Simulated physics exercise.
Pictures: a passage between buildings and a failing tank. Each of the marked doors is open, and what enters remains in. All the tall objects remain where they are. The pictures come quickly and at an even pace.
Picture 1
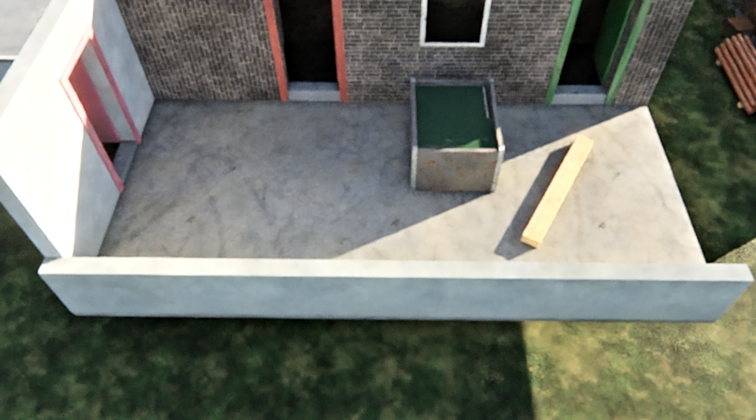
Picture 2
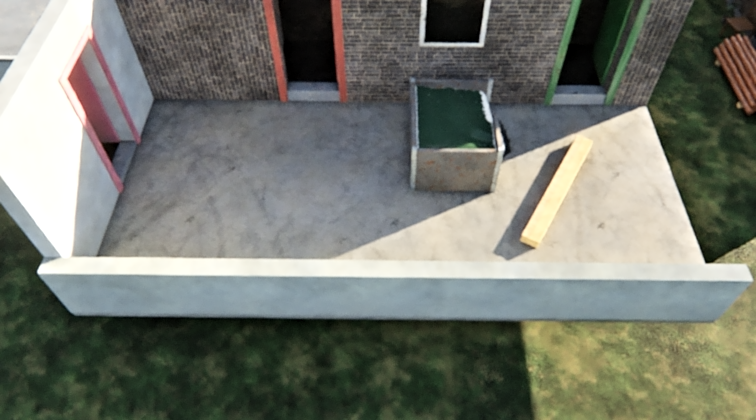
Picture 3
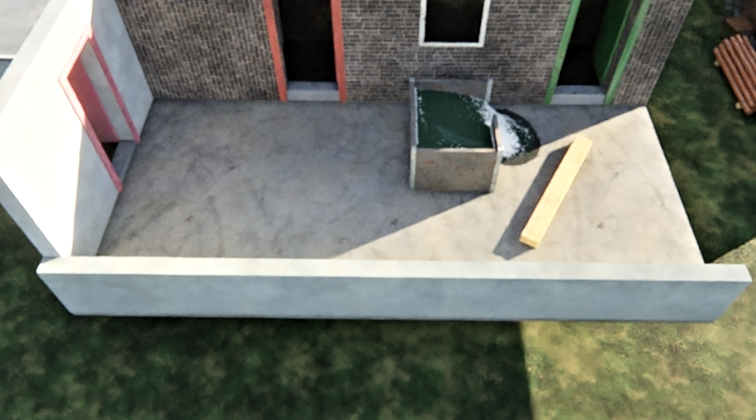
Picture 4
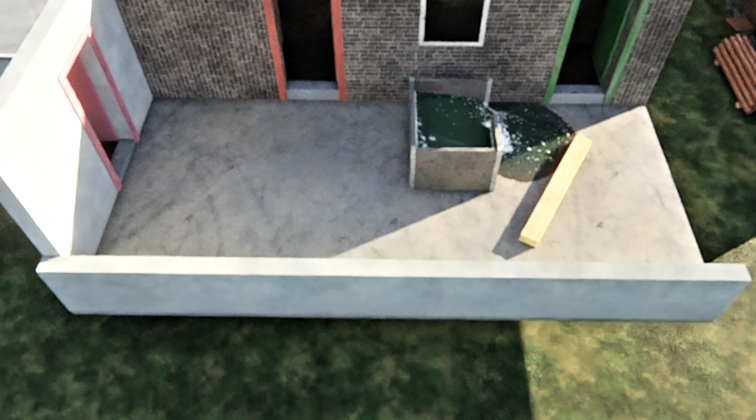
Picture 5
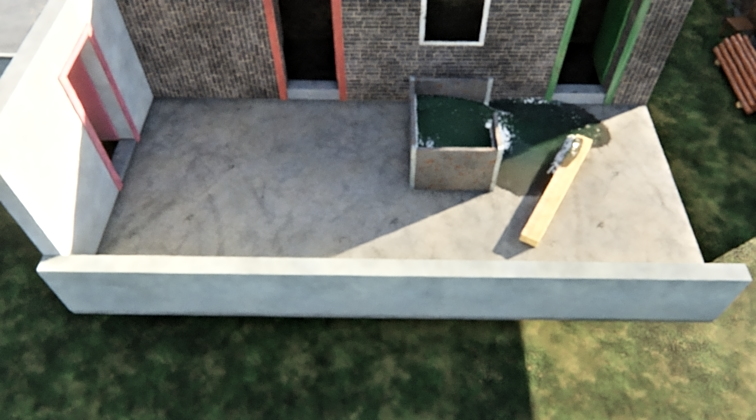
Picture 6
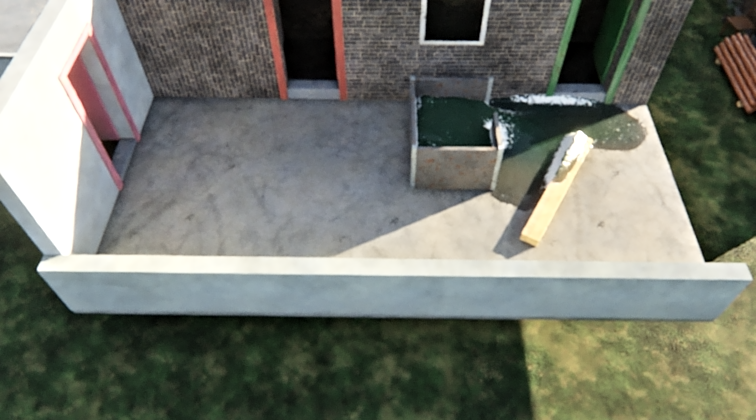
A paved passage beside a brick building, edged by pale walls with grass beyond, is seen from a high, steady viewpoint. An open tank of dark green water stands near the back wall, between orange-red and green doorframes, with a yellow beam lying to its right. Water pours from the tank's right side, spreads rightward across the paving, and foams over the beam as the tank's level drops.
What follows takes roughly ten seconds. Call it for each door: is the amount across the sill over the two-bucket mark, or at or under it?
My call: The pink door at or under the mark, the green door at or under the mark, the red door at or under the mark.
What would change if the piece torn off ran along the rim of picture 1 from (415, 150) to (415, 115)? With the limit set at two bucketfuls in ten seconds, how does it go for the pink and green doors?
Result - pink door crosses the threshold, green door fails to reach it.
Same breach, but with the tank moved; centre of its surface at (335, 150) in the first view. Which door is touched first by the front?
The door in question is the green one.
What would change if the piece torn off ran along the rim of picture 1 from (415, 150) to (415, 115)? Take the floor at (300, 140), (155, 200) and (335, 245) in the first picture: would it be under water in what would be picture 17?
Taking the three spots as listed, they end up inundated, inundated and inundated.
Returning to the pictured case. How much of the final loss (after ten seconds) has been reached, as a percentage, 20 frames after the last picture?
Near 60 in a hundred.
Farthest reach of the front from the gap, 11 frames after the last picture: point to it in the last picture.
The front should reach about (670, 239).
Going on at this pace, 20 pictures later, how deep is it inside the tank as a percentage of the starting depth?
Roughly 24 percent.
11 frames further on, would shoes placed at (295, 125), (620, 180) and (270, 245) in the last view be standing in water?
Same order as asked: Dry as before; drenched; dry as before.
A moment on, water covers 20 % of the floor; the pink door not reached, the green door wet at the sill, nothing in, the red door not reached.
Next, water covers 25 % of the floor; the pink door not reached, the green door wet at the sill, nothing in, the red door not reached.
Then, water covers 20 % of the floor; the pink door not reached, the green door wet at the sill, nothing in, the red door not reached.
Later, water covers 25 % of the floor; the pink door not reached, the green door wet at the sill, nothing in, the red door not reached.
In the end, water covers 25 % of the floor; the pink door not reached, the green door wet at the sill, nothing in, the red door not reached.
